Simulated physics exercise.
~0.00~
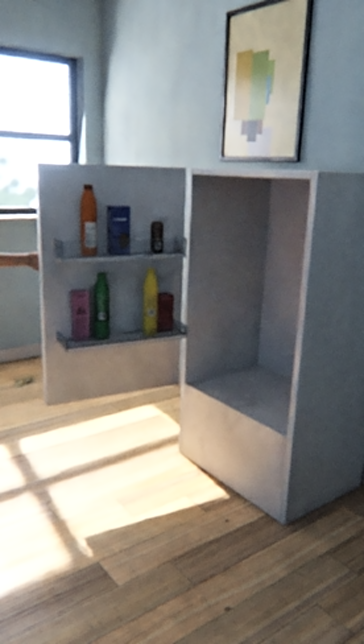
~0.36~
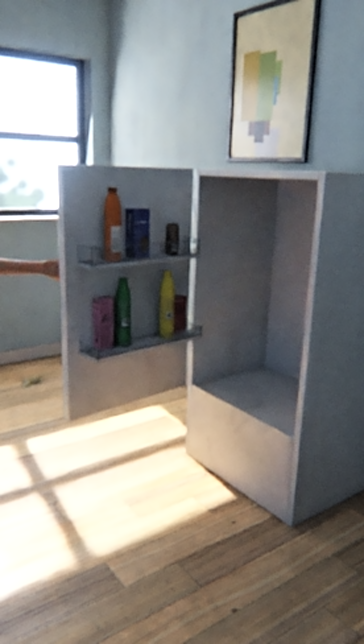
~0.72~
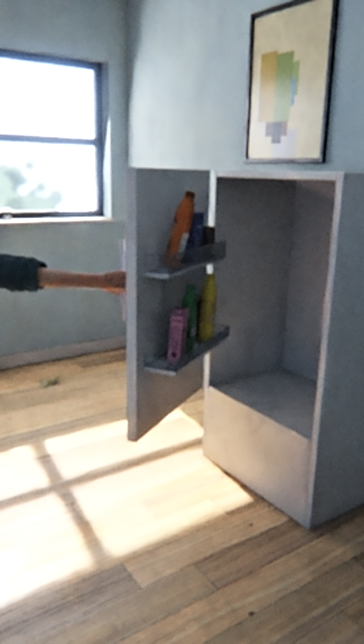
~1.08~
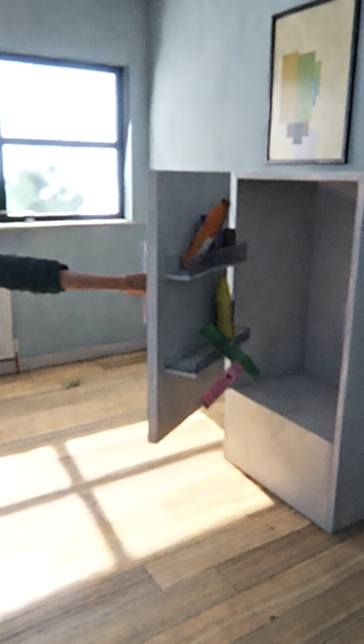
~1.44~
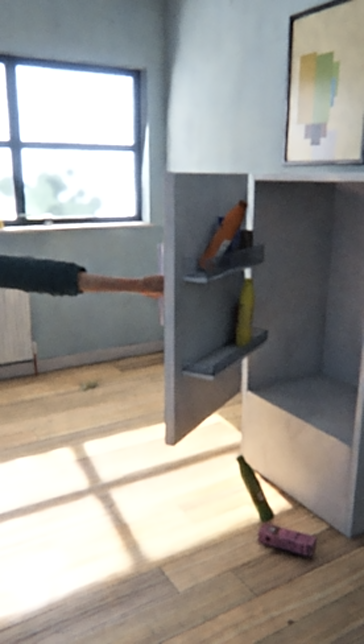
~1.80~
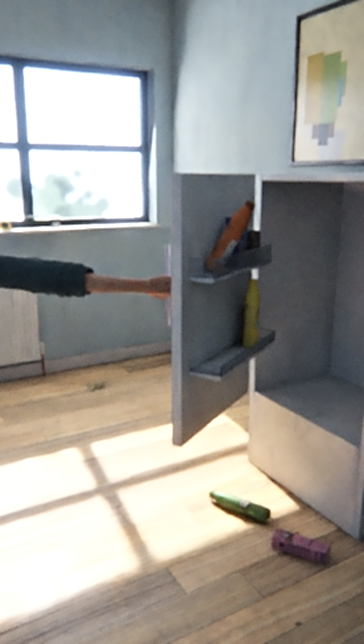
To begin with, a pale fridge-like cabinet stands wide open beside a window, its door carrying two racks of bottles and cartons. A hand at the left pushes the door partway toward closing, and a dark-sleeved arm comes into view. As the door swings, the orange bottle on the upper rack tilts over. The door then halts, still ajar, and the green bottle and pink carton tumble off the lower rack. Both drop to the wooden floor and end up lying on their sides, while the yellow bottle stays upright and the orange one remains leaning in its rack.
